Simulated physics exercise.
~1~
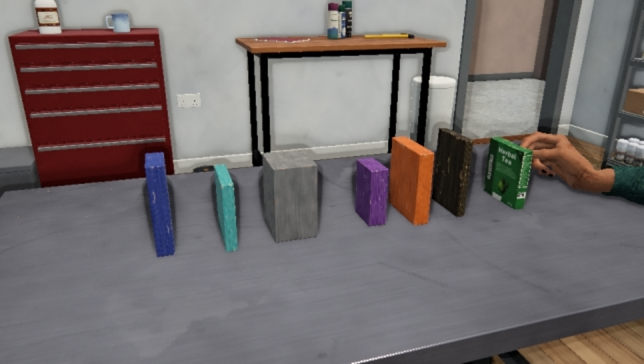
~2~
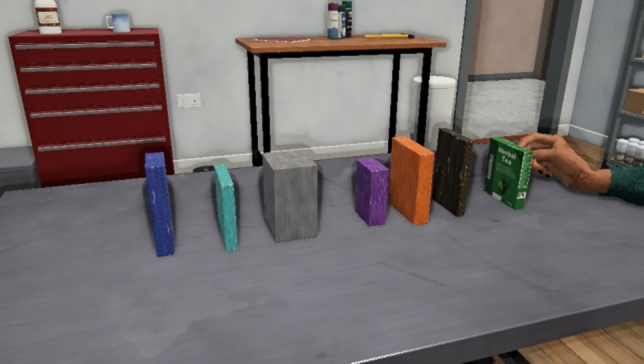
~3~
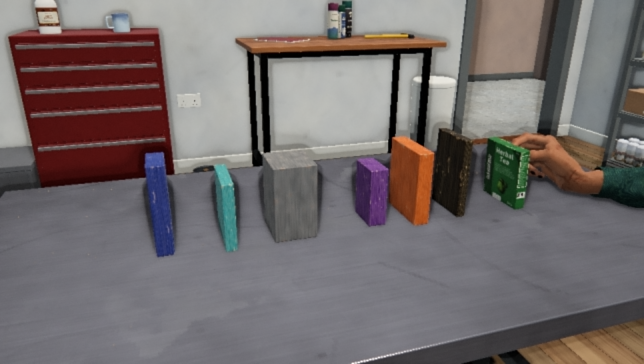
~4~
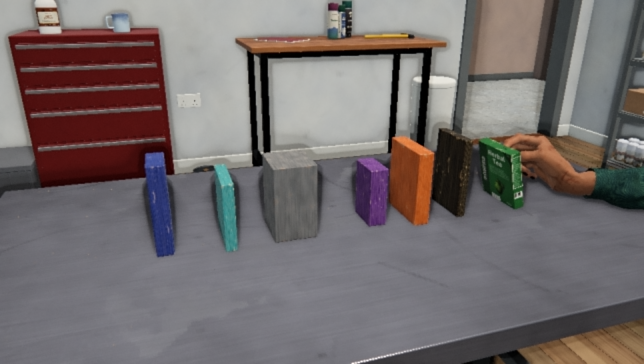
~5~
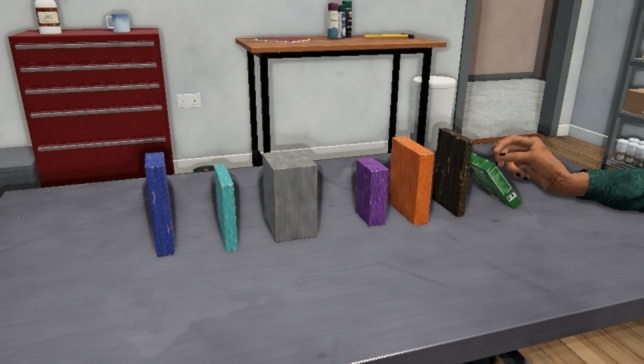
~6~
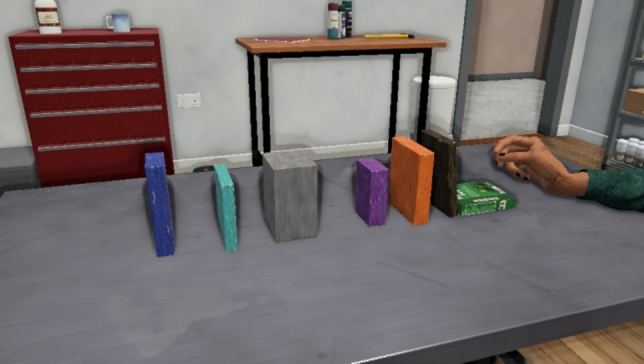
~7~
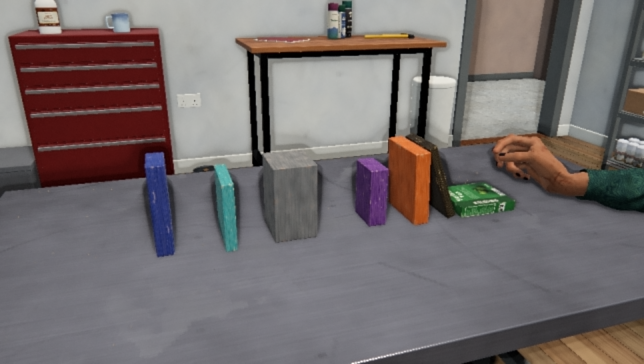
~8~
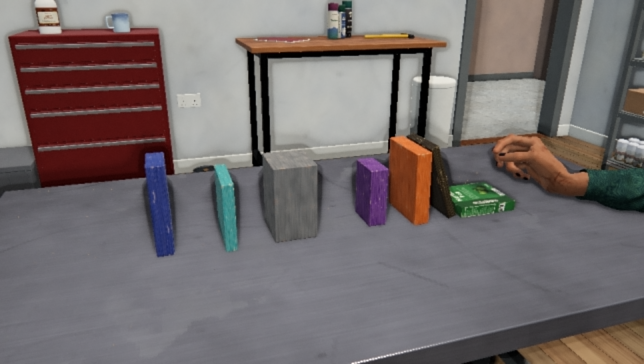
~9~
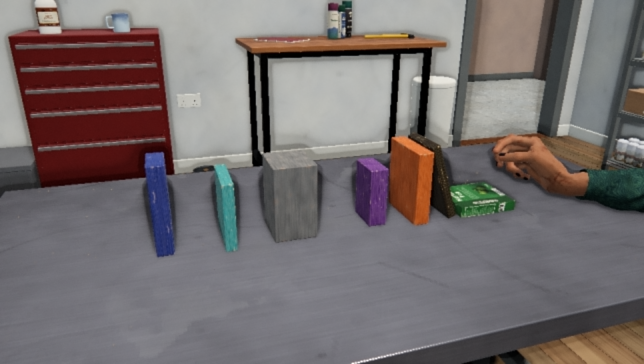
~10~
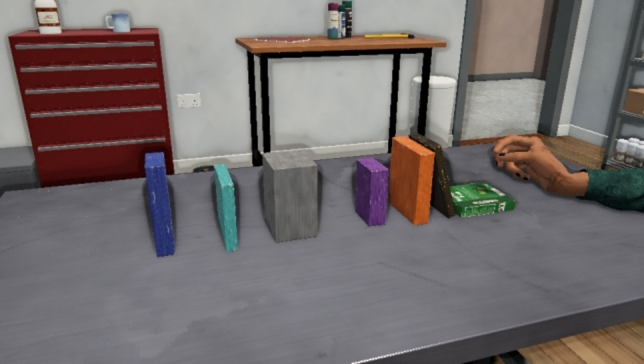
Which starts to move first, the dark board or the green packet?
The green packet starts to move first, tipping under the hand while the dark board is still upright. The dark board only begins to lean afterwards.
